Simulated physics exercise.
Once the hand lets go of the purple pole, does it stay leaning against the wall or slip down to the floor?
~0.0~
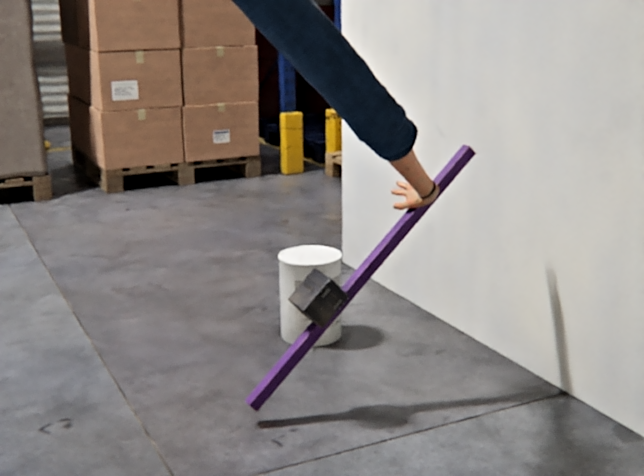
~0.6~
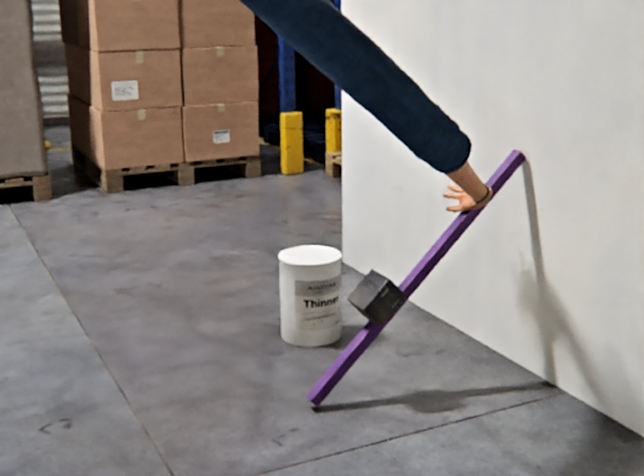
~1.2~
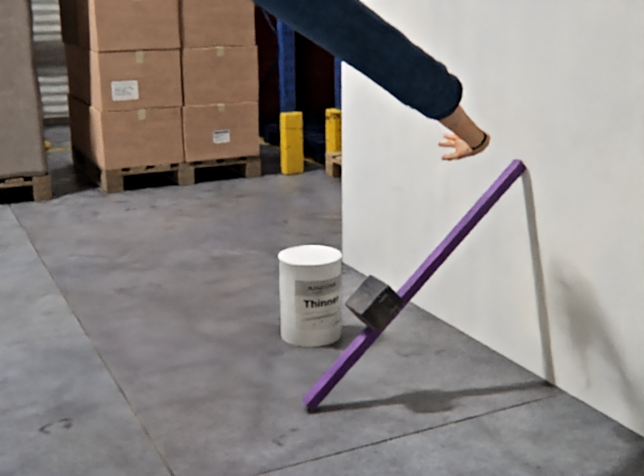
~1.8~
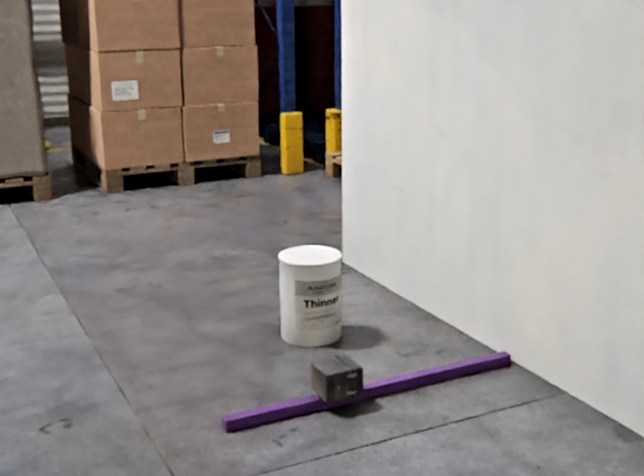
It slips down and ends up lying on the floor, while the white pail stays standing where it was.
